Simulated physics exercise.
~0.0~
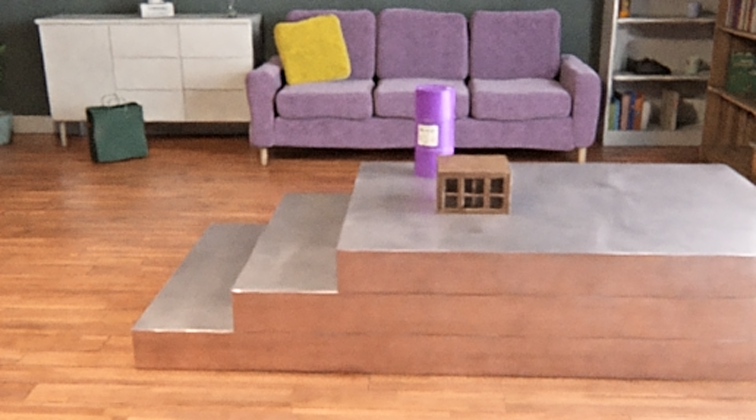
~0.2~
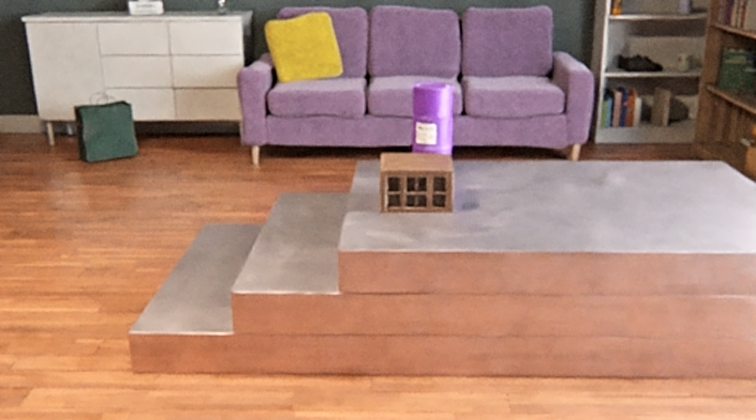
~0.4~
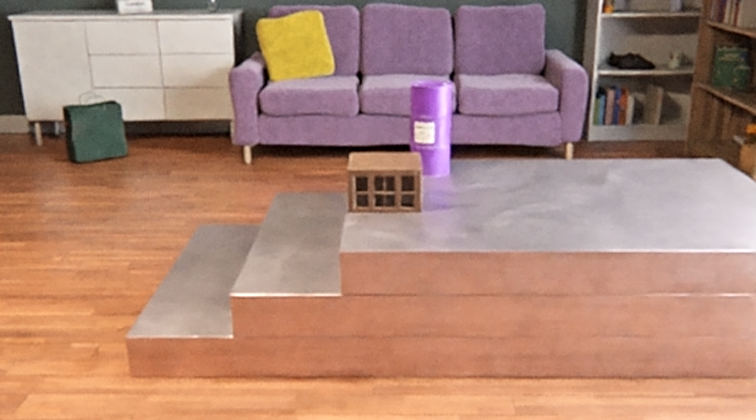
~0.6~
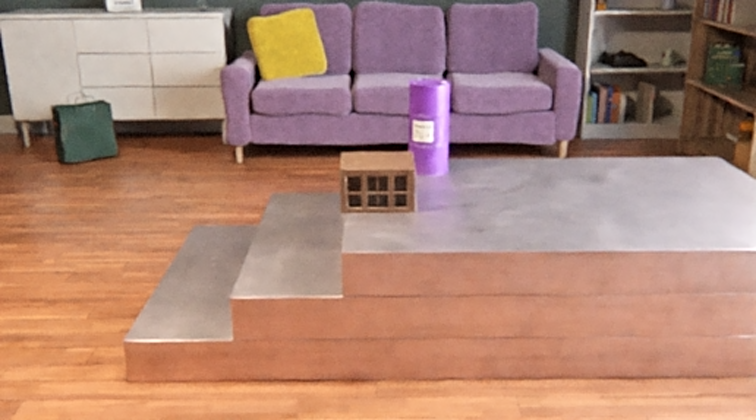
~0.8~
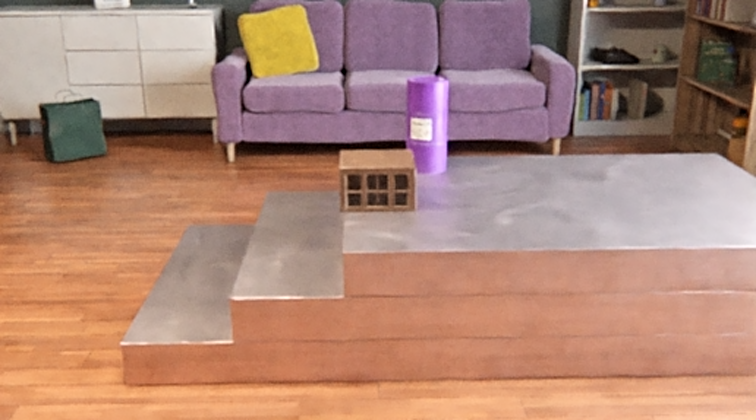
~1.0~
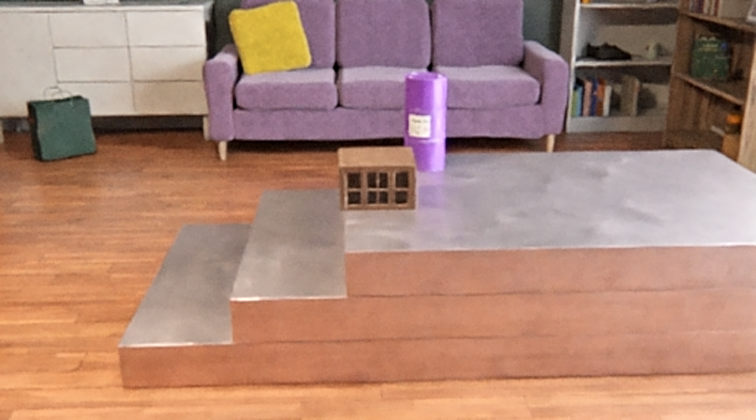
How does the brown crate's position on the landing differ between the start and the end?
At the start the brown crate sits in front of the purple canister and a little to its right. By the end it is to the left of the canister, close to the landing's edge above the steps.
